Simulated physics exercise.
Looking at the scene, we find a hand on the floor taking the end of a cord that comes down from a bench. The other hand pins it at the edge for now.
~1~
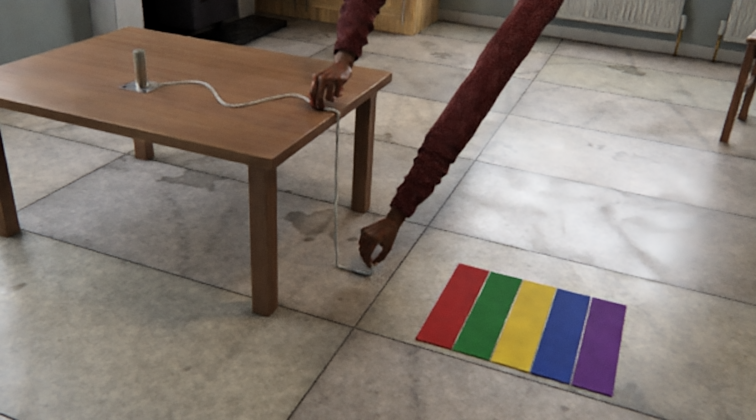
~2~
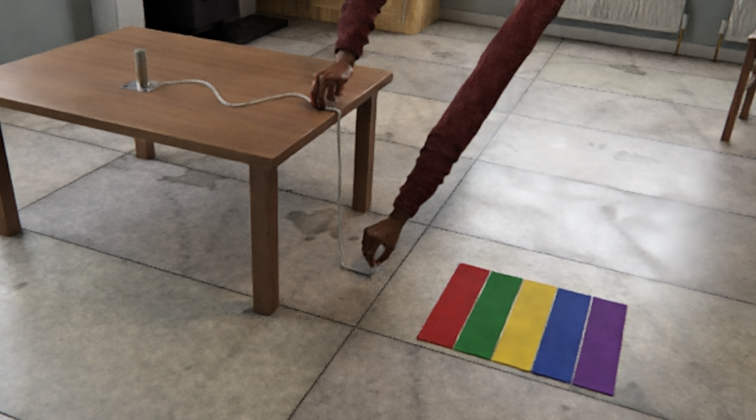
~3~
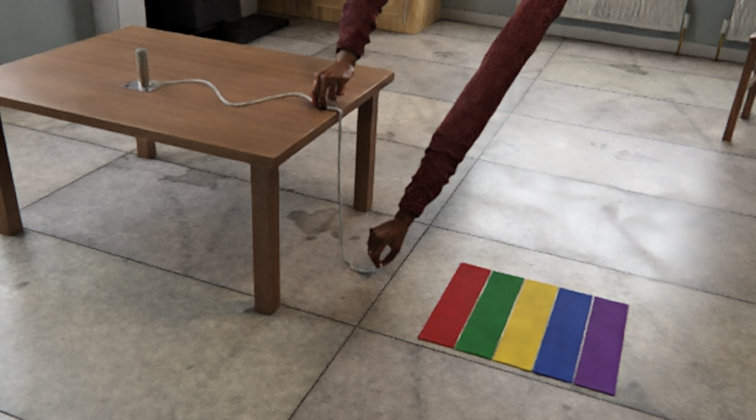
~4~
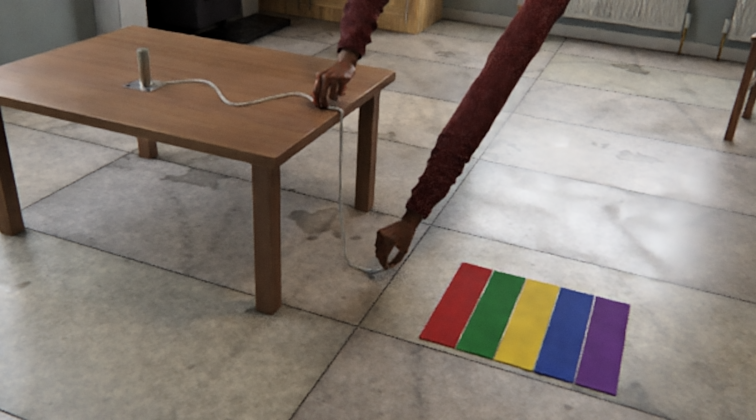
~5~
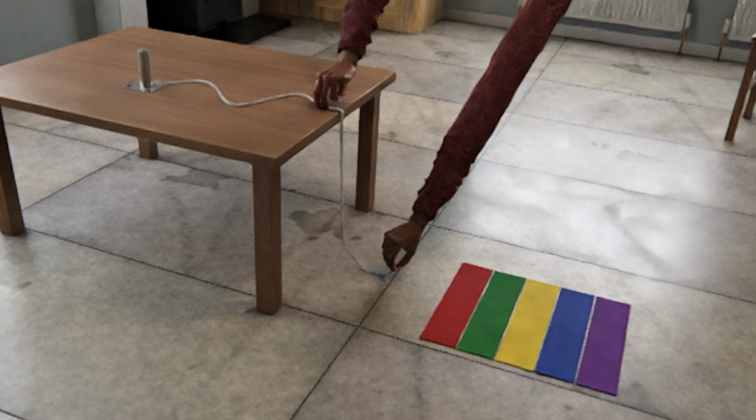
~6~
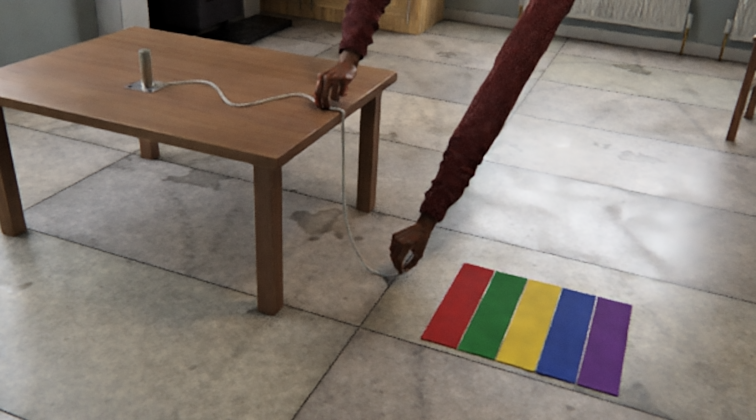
A hand at the floor draws the end of a pale cord slowly to the right, a short way toward a red strip, while the other hand pins the cord at the table's edge. The view looks down on a wooden table on grey stone tiles, the cord running from a short post. Red, green, yellow, blue and purple strips lie at right, unmoving.
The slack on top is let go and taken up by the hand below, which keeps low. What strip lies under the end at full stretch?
The blue one.
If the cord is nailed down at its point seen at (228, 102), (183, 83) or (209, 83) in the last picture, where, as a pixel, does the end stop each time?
First try around (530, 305), second around (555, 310), third around (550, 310).
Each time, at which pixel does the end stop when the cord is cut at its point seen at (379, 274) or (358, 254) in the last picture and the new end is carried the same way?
The pixels are close to (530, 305) for the first and (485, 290) for the second.
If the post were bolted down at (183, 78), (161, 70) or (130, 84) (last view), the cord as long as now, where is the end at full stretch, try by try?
Approximate places, in that order: (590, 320), (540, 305), (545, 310).
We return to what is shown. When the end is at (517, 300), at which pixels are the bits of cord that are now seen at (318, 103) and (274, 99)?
First at (349, 154), next at (317, 111).
Early on, end near (517, 300); over green.
Midway, end near (550, 309); over yellow.
At the end of the slack, end near (570, 315); over blue. It gets as far as the blue strip.
